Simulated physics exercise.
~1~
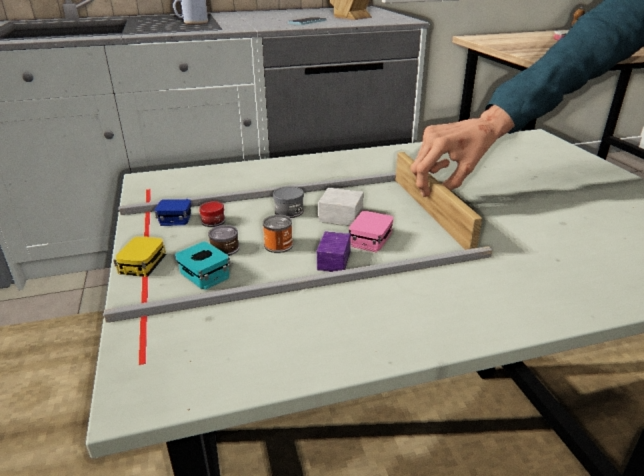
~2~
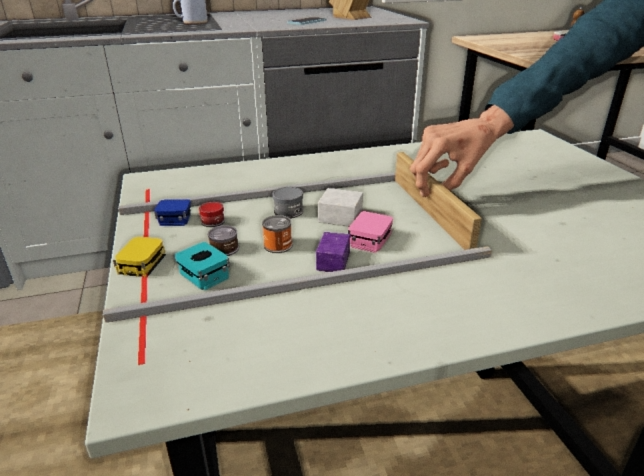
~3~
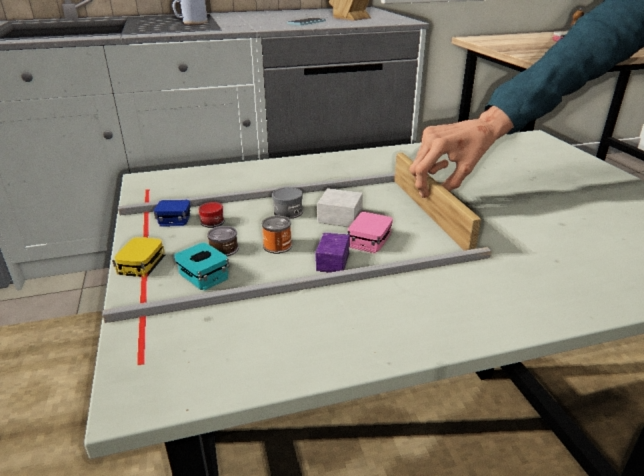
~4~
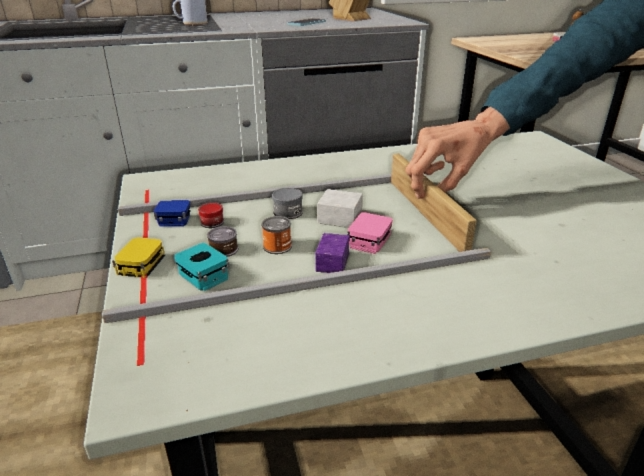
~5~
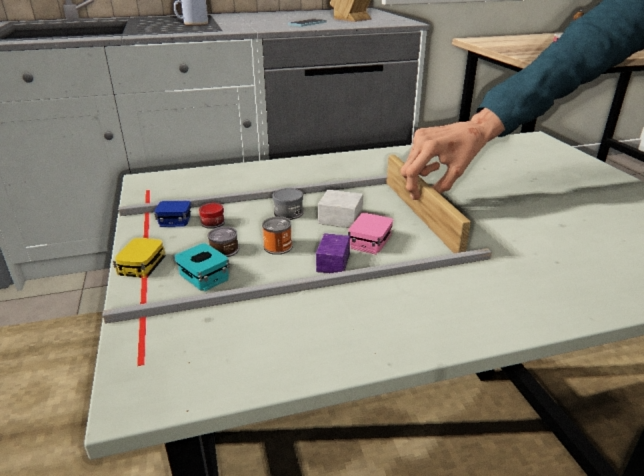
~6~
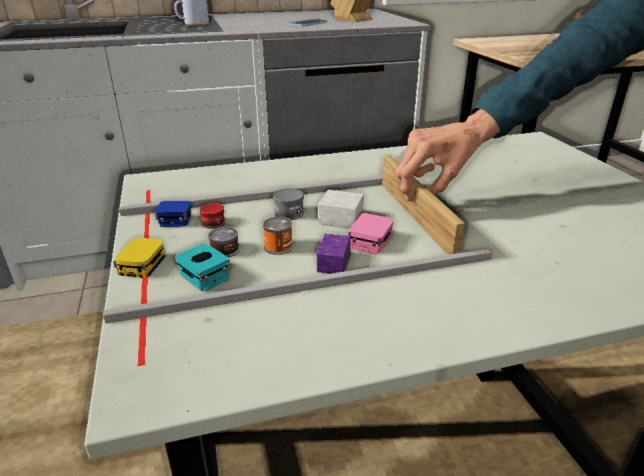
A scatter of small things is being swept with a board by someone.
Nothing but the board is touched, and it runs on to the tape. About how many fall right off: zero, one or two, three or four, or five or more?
The tally of drops is above four.
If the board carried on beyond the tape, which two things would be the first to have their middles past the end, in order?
Earliest first: The yellow case, then the brown tin.
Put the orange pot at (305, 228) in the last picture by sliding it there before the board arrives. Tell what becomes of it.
From that start, the object then does not stay.
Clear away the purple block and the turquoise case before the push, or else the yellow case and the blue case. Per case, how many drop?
The count is 5 in one try and 4 in the other, in that order.
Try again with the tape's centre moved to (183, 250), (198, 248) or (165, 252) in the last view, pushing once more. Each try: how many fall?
Result per try: 1; 0; 2.
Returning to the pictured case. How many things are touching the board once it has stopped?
4 of them.
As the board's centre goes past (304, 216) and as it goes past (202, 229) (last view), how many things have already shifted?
I make it 5 at the first spot and 10 at the other.
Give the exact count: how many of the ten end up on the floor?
Total: 6.
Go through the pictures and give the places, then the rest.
The first frame shows yellow case (141, 257); blue case (175, 213); turquoise case (203, 266); board (432, 197); tape (146, 254).
The second frame shows blue case (174, 213); orange pot (278, 234).
The third frame shows turquoise case (202, 267); brown tin (223, 241).
The fourth frame shows yellow case (140, 258); grey pot (288, 204).
The fifth frame shows blue case (174, 214); white block (341, 209).
The sixth frame shows yellow case (141, 258); blue case (175, 214); turquoise case (203, 268); board (417, 201); tape (146, 255).
Soon after, none off yet; yellow case at rest near (141, 258); blue case at rest near (175, 214); turquoise case at rest near (203, 268).
After that, none off yet; yellow case displaced a little near (114, 262); blue case displaced about its own width near (148, 214); turquoise case displaced about its own width near (142, 281).
In the end, the number that fall off is five or more; gone, orange pot, brown tin, red pot, turquoise case, blue case and yellow case.
